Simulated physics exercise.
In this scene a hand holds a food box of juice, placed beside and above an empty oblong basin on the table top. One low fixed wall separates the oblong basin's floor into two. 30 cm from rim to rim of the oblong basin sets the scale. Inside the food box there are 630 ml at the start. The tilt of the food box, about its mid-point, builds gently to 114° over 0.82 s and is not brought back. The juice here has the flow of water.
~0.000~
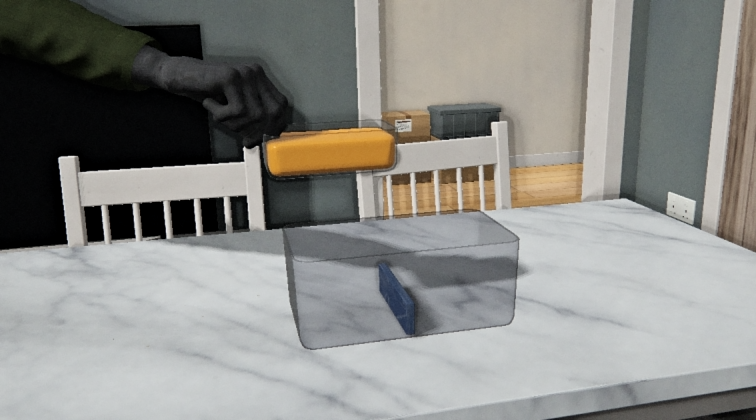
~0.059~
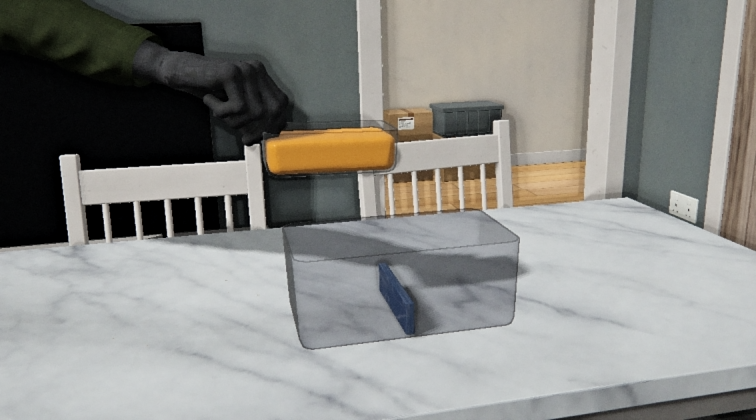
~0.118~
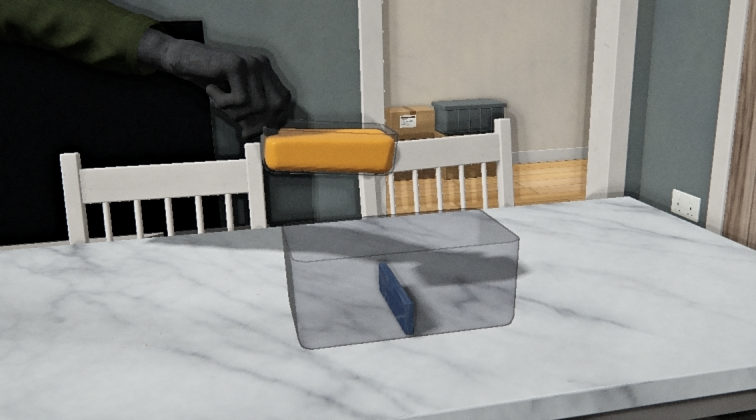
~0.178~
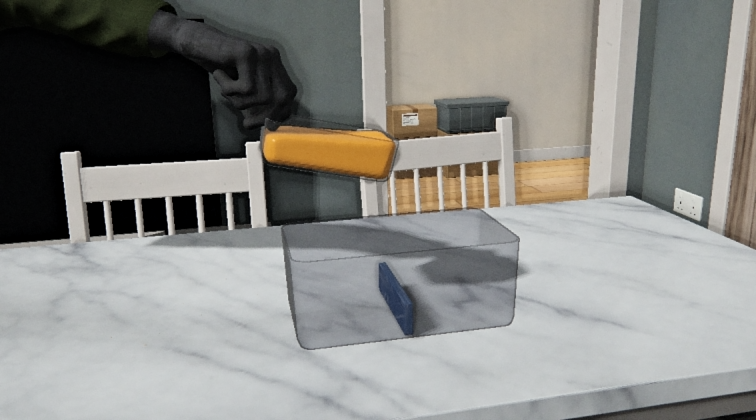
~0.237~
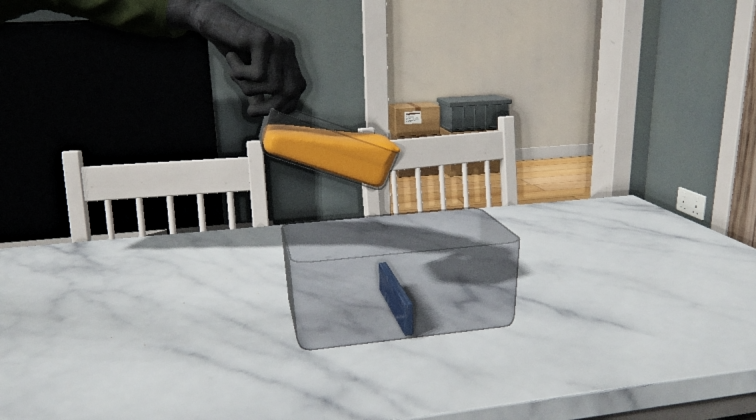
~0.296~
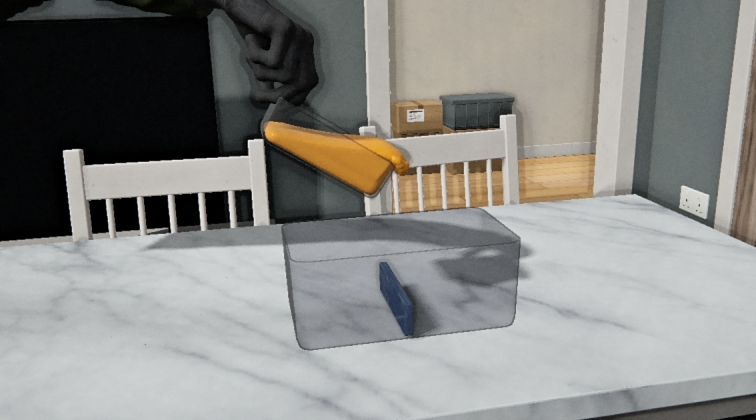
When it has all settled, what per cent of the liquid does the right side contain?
The right side contains about 84 per cent.
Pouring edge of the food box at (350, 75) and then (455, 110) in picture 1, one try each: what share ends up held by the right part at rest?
I'd say 70 percent on the first go, 70 percent on the next.
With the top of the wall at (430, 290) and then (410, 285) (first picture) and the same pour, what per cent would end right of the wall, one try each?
In turn about 45 and 70 per cent.
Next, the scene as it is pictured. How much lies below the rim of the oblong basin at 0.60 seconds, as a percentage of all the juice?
The basin holds roughly 80 in a hundred parts at that moment.
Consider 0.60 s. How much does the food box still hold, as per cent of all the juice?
At that time about 4 in a hundred parts are still held.
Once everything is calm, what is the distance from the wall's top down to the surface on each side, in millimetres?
The left comes to roughly 42 mm and the right to roughly 22 mm.
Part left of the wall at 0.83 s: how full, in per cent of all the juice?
I'd put it at close to 14 %.
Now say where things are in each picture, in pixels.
In the first picture, it leans 0°; its right rim is at (390, 126); the juice meets the walls at (265, 139) and (388, 132); the oblong basin's rim runs from (288, 244) to (498, 225); the wall's top is at (395, 283).
In the second picture, it leans 1°; its right rim is at (390, 127); the juice meets the walls at (265, 138) and (387, 132).
In the third picture, it leans 6°; its right rim is at (391, 131); the juice meets the walls at (265, 136) and (388, 134).
In the fourth picture, it leans 13°; its right rim is at (392, 138); the juice meets the walls at (265, 133) and (389, 137).
In the fifth picture, it leans 22°; its right rim is at (392, 148); the juice meets the walls at (264, 131) and (389, 142); 3 per cent is over the edge.
In the sixth picture, it leans 33°; its right rim is at (390, 160); the juice meets the walls at (266, 126) and (374, 144); 12 per cent is over the edge.
After 0.60 s the tilt is 95° and 4 per cent is still to pour, 0 is left of the wall and 79 right of it.
After 0.83 s the tilt is 114° and 0 per cent is still to pour, 14 is left of the wall and 84 right of it.
After 1.06 s the tilt is 114° and 0 per cent is still to pour, 15 is left of the wall and 84 right of it.
After 1.32 s the tilt is 114° and 0 per cent is still to pour, 15 is left of the wall and 84 right of it.
In the end 15 per cent lies left of the wall, 84 right of it and 1 outside.
